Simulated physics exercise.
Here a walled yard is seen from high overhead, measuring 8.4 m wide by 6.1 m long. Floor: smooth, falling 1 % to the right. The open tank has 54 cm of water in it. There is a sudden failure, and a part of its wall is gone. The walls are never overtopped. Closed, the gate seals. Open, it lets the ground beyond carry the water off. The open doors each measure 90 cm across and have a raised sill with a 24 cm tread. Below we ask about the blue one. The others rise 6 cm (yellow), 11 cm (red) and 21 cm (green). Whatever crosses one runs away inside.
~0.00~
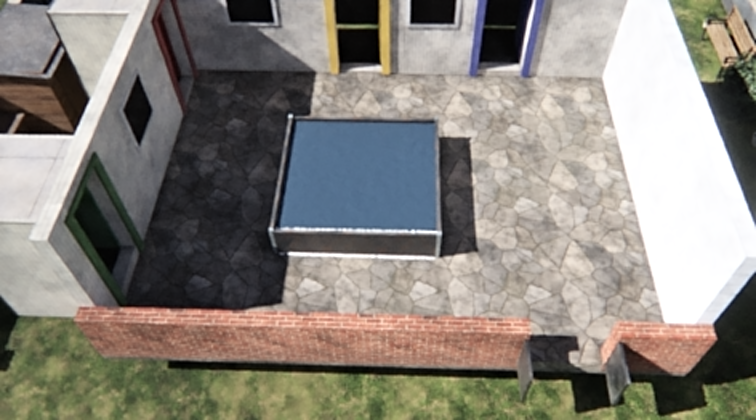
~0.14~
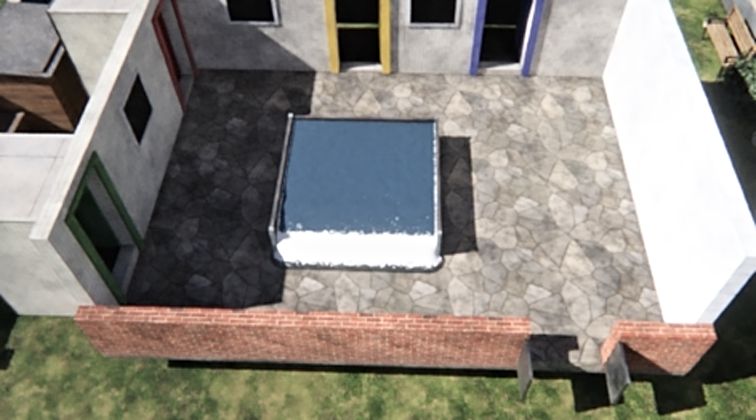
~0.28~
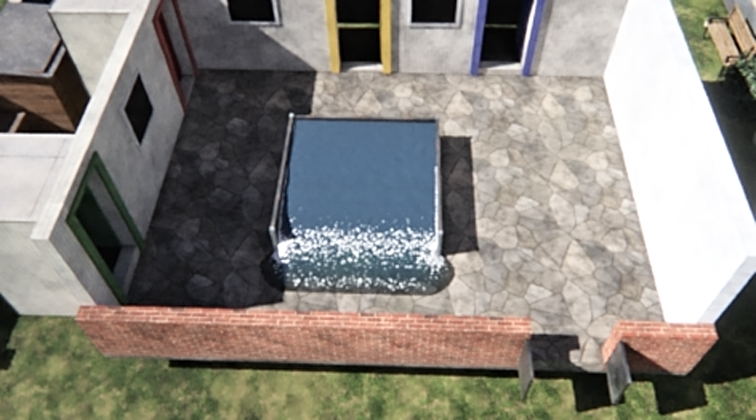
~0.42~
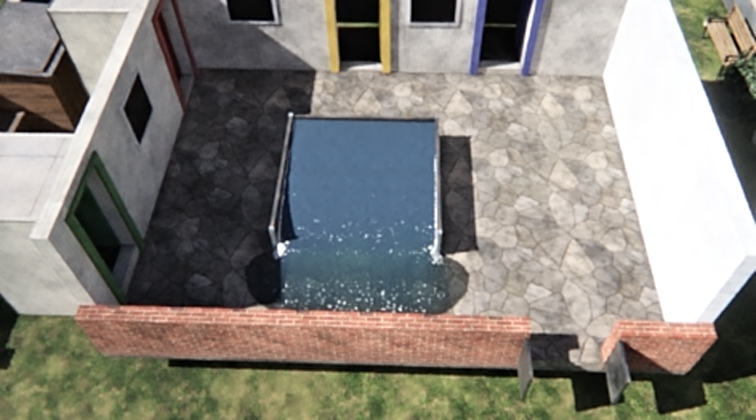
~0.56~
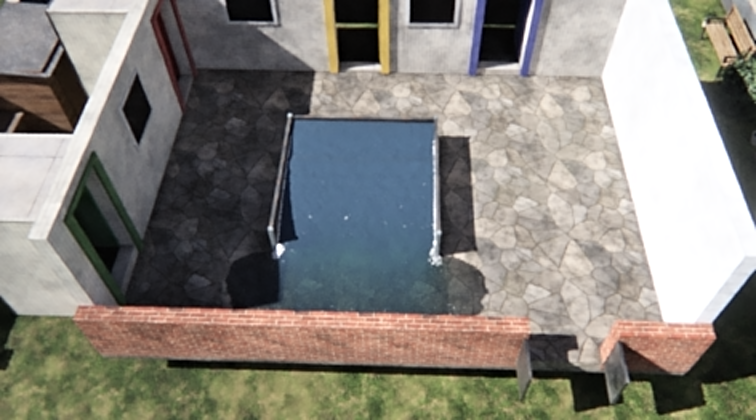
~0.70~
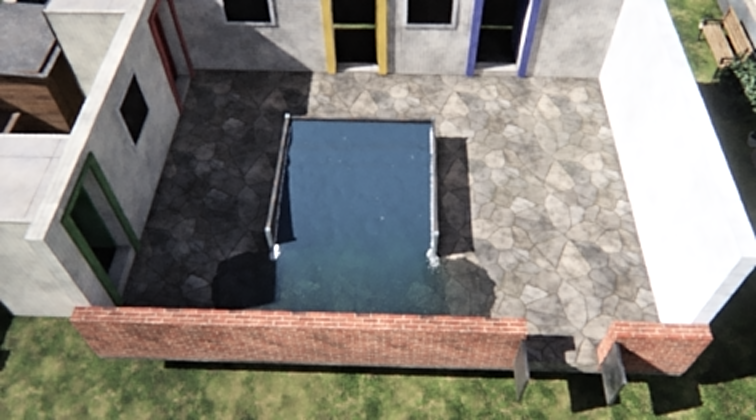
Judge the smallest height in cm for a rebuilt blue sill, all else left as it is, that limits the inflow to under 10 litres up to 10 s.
Roughly 6.5 cm at the least.
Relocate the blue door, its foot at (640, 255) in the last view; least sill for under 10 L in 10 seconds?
Roughly 18 cm.
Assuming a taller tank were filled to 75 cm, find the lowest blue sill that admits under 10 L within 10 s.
About 11.5 centimetres.
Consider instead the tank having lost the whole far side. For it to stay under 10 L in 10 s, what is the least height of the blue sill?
A minimum of about 11.5 cm.
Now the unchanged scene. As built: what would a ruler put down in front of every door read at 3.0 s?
Yellow door 0 cm, blue door 0 cm, red door 0 cm, green door 26 cm.
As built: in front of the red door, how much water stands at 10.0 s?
It comes to about 8.5 centimetres deep.
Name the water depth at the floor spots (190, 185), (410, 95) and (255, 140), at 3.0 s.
Going through the spots in order gives 0, 0 and 0 centimetres.
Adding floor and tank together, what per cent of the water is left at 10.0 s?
Around 92 per cent of the water.
After 1.4 s water covers 15 % of the floor, deepest (42 cm) near (348, 340); it has not reached the blue door.
After 3.0 s water covers 40 % of the floor, deepest (34 cm) near (124, 332); it has not reached the blue door.
After 10.0 s water covers 95 % of the floor, deepest (14 cm) near (429, 135); 9 cm at the blue door, 0 litres in over its 15 cm sill.
At the blue door as built, the water arrived by 5.6 s and peaked near 10 cm at 7.2 s.
Run again over the same 10 s with other heights there, 19 litres in over 5.5 cm, 5 litres over 7.5 cm. The limit of 10 litres is kept from about 6.5 cm up.
